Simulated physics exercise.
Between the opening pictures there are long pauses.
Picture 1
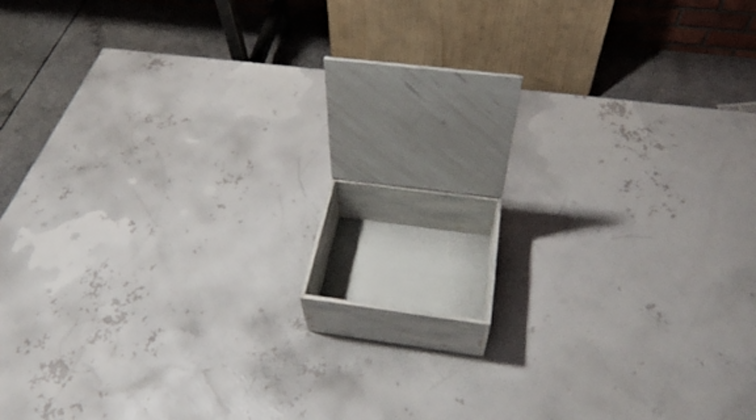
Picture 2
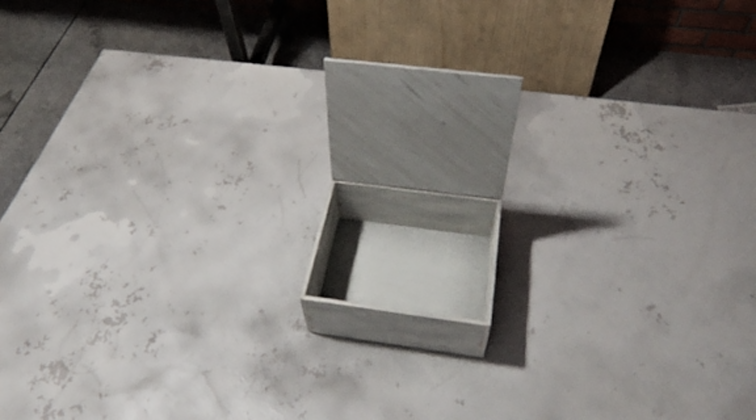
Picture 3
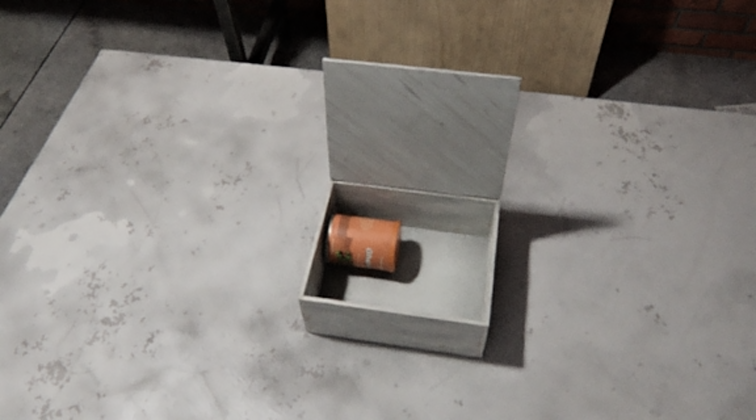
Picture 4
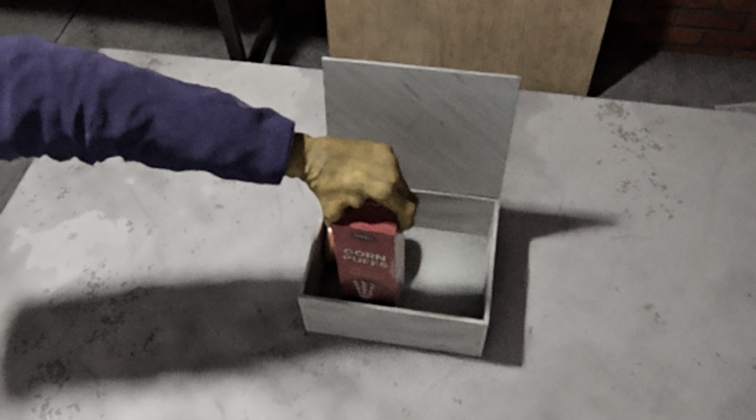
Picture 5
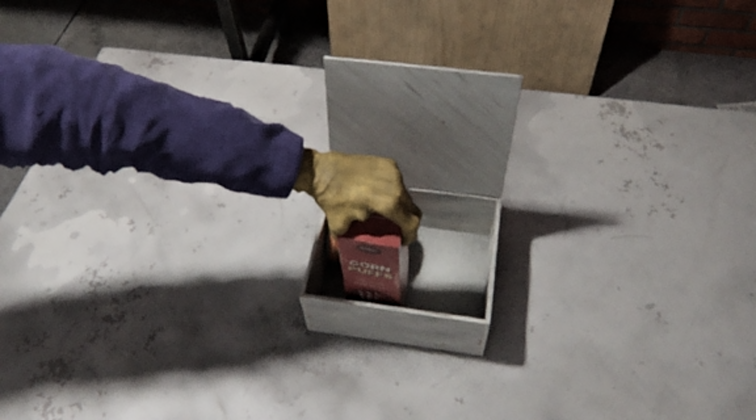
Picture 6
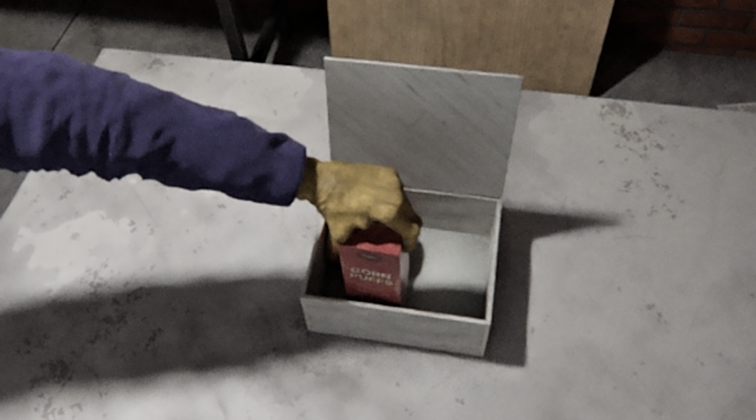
The footage shows an open, empty gray box on a mottled table, then an orange tin lying on its side inside it. A gloved hand in a purple sleeve then lowers a red Corn Puffs carton into the box's left side.
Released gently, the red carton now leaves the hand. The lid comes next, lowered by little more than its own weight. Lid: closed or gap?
Gap.
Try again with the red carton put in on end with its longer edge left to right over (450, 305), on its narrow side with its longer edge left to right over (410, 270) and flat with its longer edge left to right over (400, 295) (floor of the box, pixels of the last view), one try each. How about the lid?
On the first attempt the lid can't come down, on the second it drops into place, and on the third it drops into place.
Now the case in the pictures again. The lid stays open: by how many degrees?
Some 40°.
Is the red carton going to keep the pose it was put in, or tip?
At the finish the red carton holds its orientation.
Then, 1.00 s on from there, lid starting down.
Then, 1.30 s on from there, lid 77° above the rim.
Then, 1.60 s on from there, lid 60° above the rim.
Then, 1.80 s on from there, lid 47° above the rim.
In the end, lid 42° above the rim; both unmoved. At the end, from the last picture's camera, red carton near (377, 275).
